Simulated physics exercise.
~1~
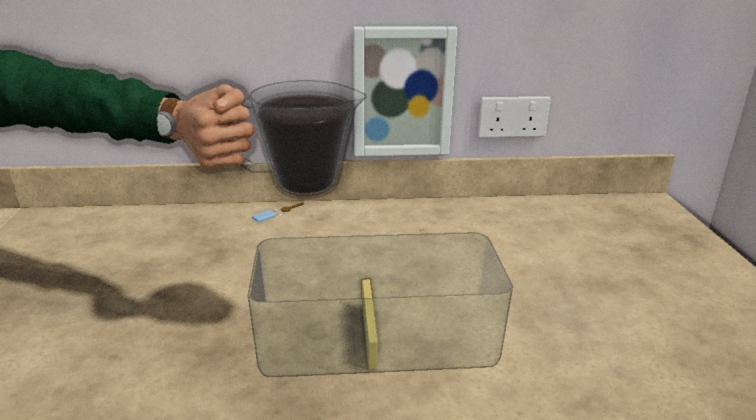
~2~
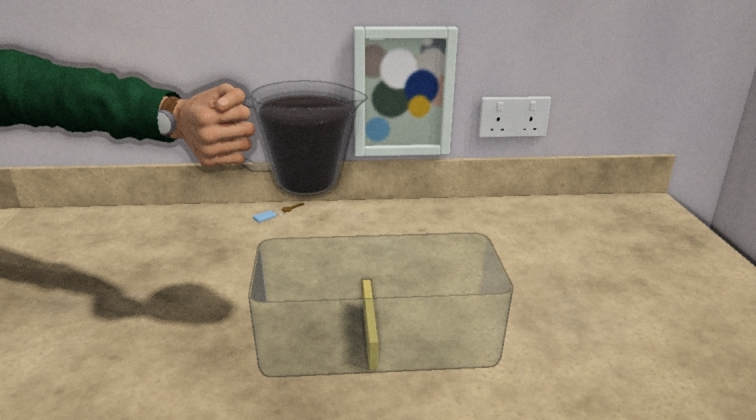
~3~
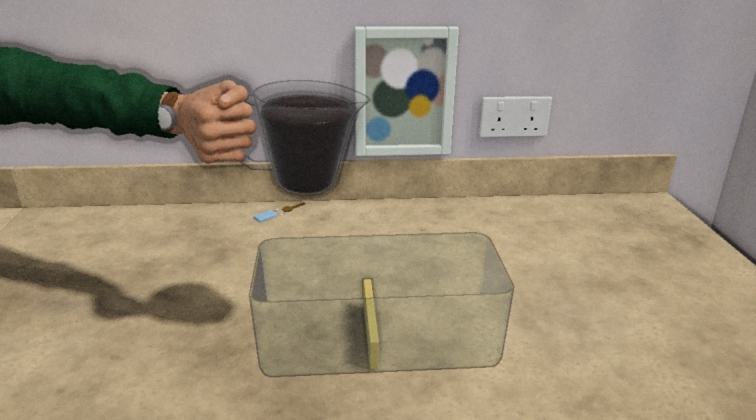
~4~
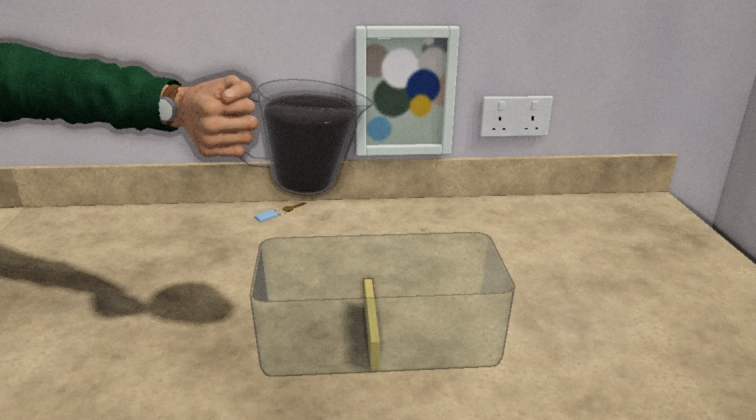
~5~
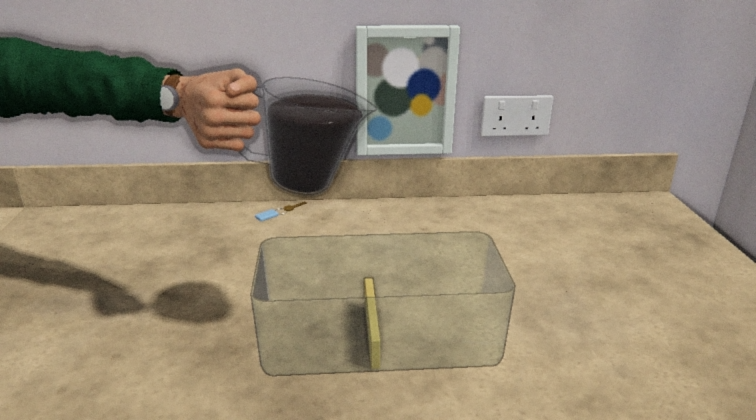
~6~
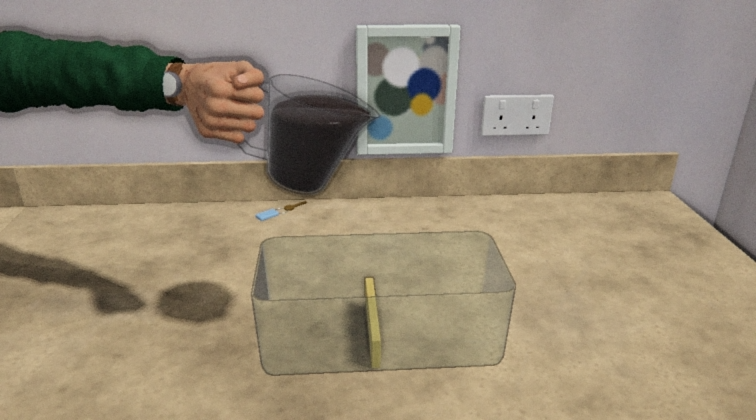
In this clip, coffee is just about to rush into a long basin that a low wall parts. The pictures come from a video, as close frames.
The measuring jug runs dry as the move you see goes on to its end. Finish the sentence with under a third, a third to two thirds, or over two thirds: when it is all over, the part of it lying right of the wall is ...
... over two thirds.
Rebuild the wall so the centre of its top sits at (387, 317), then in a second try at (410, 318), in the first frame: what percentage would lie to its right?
About 80 % and 55 %.
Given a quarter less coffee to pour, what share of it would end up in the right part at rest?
Some 90 parts in a hundred, give or take.
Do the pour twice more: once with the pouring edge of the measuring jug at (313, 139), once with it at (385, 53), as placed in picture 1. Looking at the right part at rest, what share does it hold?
The first gives 35 %, the second 90 %.
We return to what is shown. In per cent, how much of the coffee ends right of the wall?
Share approx. 95 %.
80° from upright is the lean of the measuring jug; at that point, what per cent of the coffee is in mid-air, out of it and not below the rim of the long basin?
Near 30 parts in a hundred.
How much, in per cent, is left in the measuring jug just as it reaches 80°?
About 55 per cent.
A moment on, the measuring jug is tipped on its side and 56 per cent is still to pour, 0 is left of the wall and 13 right of it.
Next, the measuring jug is tipped right over and 5 per cent is still to pour, 2 is left of the wall and 79 right of it.
Then the measuring jug is tipped right over and 0 per cent is still to pour, 5 is left of the wall and 94 right of it.
Later the measuring jug is tipped right over and 0 per cent is still to pour, 5 is left of the wall and 94 right of it.
In the end 5 per cent lies left of the wall, 94 right of it and 1 outside.
